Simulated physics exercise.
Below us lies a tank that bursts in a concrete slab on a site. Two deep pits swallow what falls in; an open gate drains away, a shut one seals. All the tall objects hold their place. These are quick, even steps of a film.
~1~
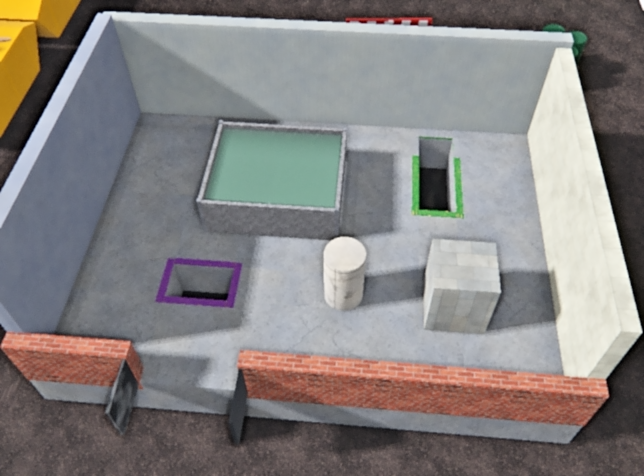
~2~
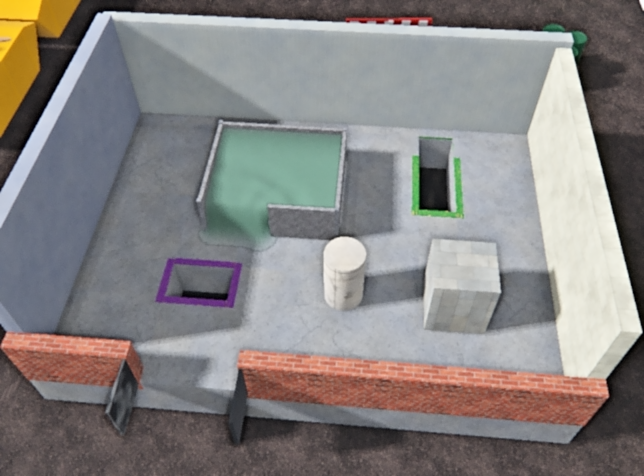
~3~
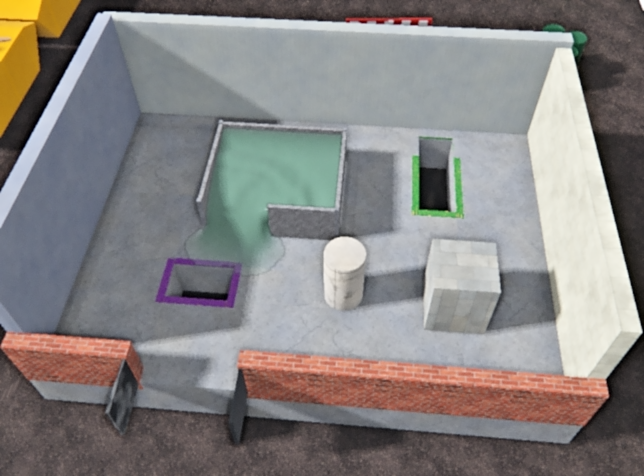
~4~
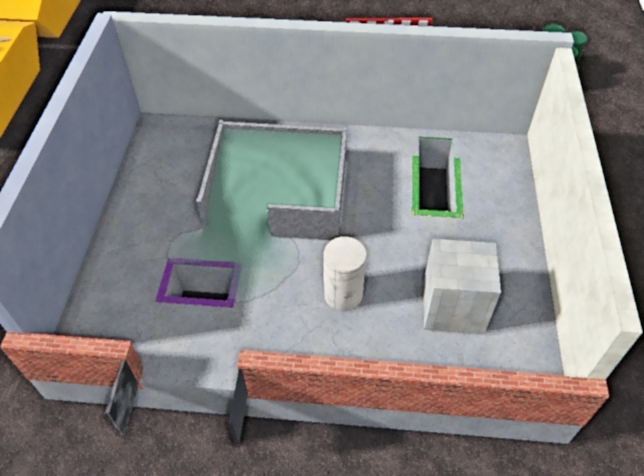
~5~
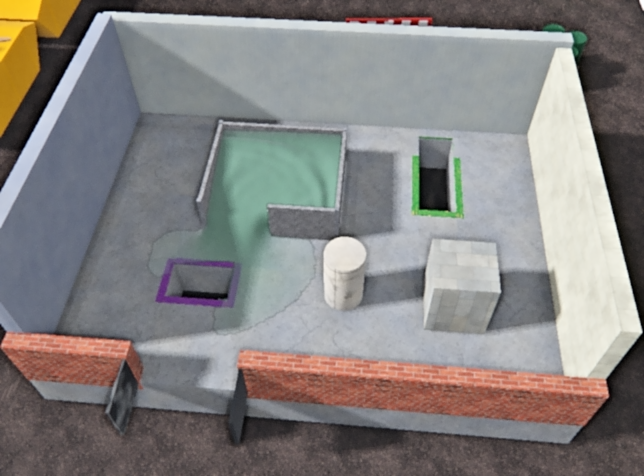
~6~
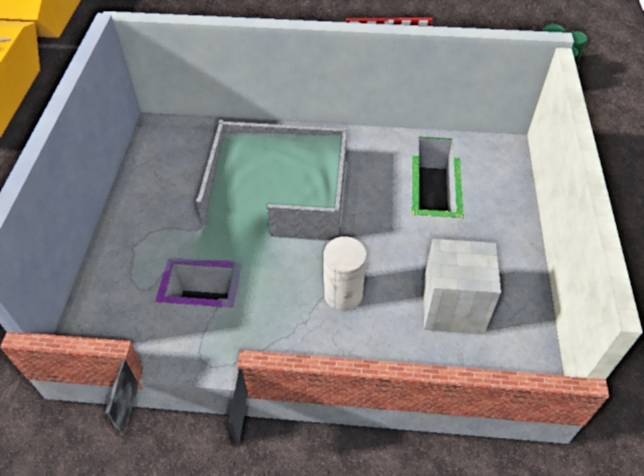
On a walled concrete slab at a site, an open tank of green water stands whole beside two pits, a cylinder and a block. The tank's front left corner opens and water pours out, spreading across the floor toward the viewer, around the purple-edged pit and then in thin sheets near the brick wall.
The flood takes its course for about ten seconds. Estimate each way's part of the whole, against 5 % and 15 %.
In the end: The gate takes between 5 and 15 %; the purple pit takes over 15 %; the green pit takes under 5 %.
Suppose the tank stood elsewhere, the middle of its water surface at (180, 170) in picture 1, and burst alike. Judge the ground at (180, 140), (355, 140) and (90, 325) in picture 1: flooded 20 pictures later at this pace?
In that order: Free of water, clear, flooded.
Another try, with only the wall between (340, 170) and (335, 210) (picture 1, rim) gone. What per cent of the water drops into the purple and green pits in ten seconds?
Per cent: Purple 4, green 35.
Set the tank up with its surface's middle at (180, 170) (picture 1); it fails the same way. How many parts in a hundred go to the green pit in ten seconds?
Roughly, in per cent: Green 6.
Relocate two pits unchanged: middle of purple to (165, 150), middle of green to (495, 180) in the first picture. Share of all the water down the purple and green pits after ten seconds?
Parts in a hundred: Purple 8, green 2.
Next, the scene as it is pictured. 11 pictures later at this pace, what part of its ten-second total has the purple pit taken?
About 45 per cent.
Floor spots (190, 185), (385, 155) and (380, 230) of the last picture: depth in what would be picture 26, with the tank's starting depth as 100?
In that order: 0, 0 and 0 per cent.
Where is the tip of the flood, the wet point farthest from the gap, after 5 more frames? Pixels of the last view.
At about (351, 383).
A moment on, water covers 20 % of the floor; the gate 1 %, the purple pit 16 %, the green pit 0 %.
Next, water covers 20 % of the floor; the gate 3 %, the purple pit 27 %, the green pit 0 %.
Then, water covers 35 % of the floor; the gate 5 %, the purple pit 37 %, the green pit 0 %.
Later, water covers 40 % of the floor; the gate 8 %, the purple pit 49 %, the green pit 0 %.
In the end, water covers 50 % of the floor; the gate 11 %, the purple pit 58 %, the green pit 1 %.
